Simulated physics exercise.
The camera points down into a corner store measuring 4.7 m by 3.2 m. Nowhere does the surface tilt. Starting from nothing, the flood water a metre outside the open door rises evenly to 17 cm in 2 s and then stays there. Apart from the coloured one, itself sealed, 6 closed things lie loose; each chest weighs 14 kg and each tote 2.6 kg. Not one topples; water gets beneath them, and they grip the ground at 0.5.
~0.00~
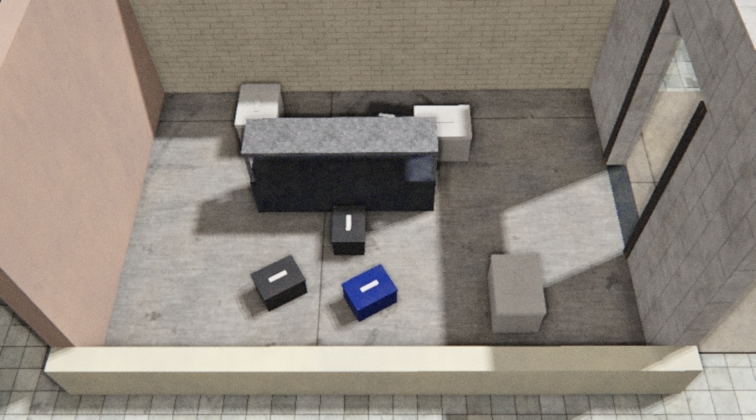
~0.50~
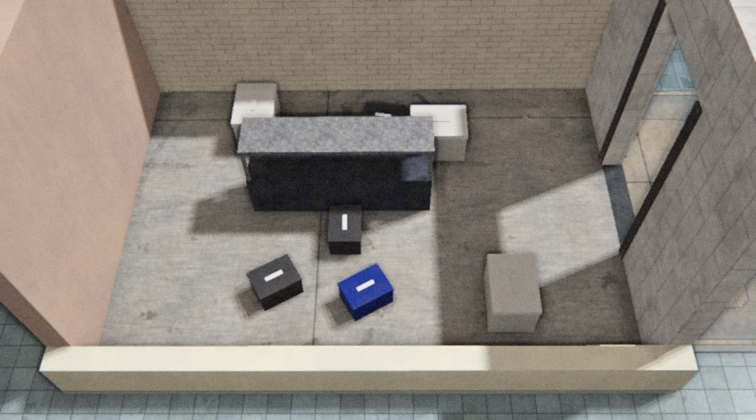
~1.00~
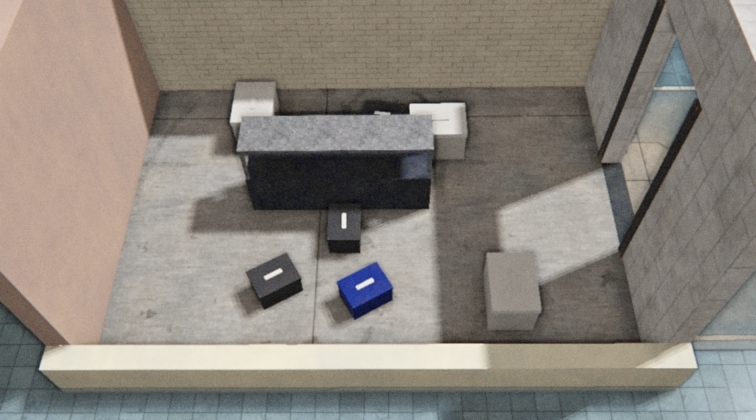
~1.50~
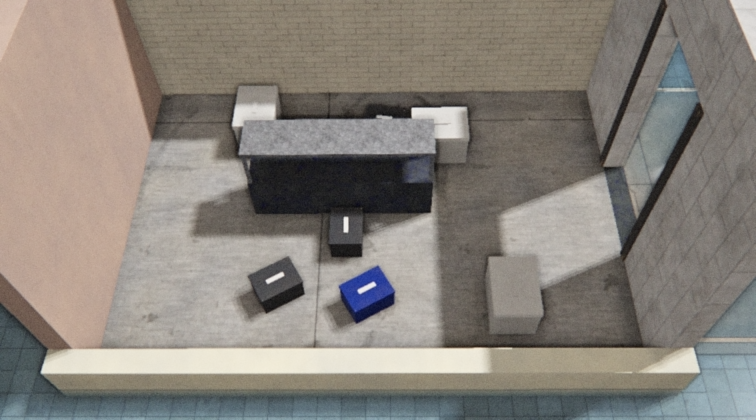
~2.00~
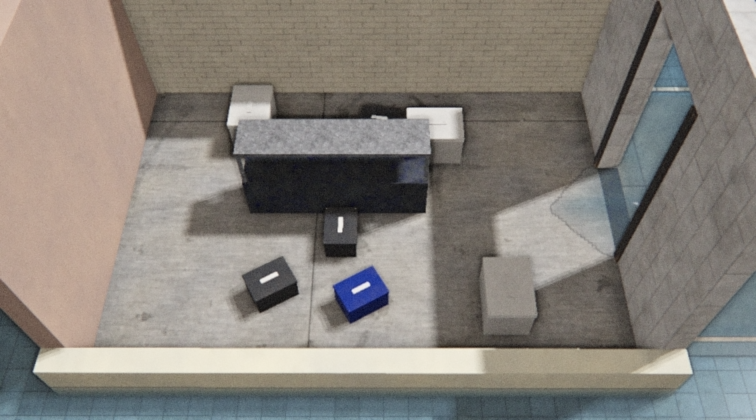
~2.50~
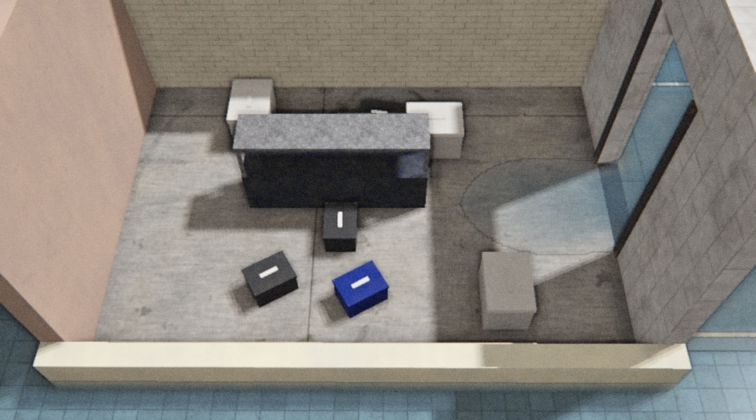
Shallow water spreading through the doorway on the right across a walled concrete floor, while the blue box and others stay still.
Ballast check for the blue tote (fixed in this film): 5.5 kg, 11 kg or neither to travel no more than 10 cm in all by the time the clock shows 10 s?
It stays steady with only the greater amount.
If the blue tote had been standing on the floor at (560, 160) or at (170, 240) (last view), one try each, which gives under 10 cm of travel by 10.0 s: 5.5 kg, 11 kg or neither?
The first try gives failure with both; the second gives success with heavier only.
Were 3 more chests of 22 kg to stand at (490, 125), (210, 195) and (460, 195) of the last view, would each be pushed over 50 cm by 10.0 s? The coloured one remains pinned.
Note, in sequence: Not exceeded, not exceeded, not exceeded.
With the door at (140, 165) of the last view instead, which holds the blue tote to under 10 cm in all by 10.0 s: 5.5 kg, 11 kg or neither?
Well, then the greater option is needed.
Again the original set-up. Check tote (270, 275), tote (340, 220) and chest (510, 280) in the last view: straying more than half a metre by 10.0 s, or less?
Reading the three in turn gives surpassed, surpassed and not surpassed.
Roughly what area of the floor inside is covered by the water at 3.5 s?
Somewhere about 5.0 m2, give or take.
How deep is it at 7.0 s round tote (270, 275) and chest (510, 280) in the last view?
First about 3 cm, second about 5 cm.
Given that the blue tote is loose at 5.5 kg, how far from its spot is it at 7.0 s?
It would be some 30 cm from its spot.
After 3.5 s the blue tote would be 0 cm from its start with 5.5 kg and 0 cm from its start with 11 kg; 1 cm of water round it then.
After 4.5 s the blue tote would be 7 cm from its start with 5.5 kg and 0 cm from its start with 11 kg; 3 cm of water round it then.
After 7.0 s the blue tote would be 28 cm from its start with 5.5 kg and 0 cm from its start with 11 kg; 4 cm of water round it then.
After 10.0 s the blue tote would be 64 cm from its start with 5.5 kg and 0 cm from its start with 11 kg; 5 cm of water round it then.
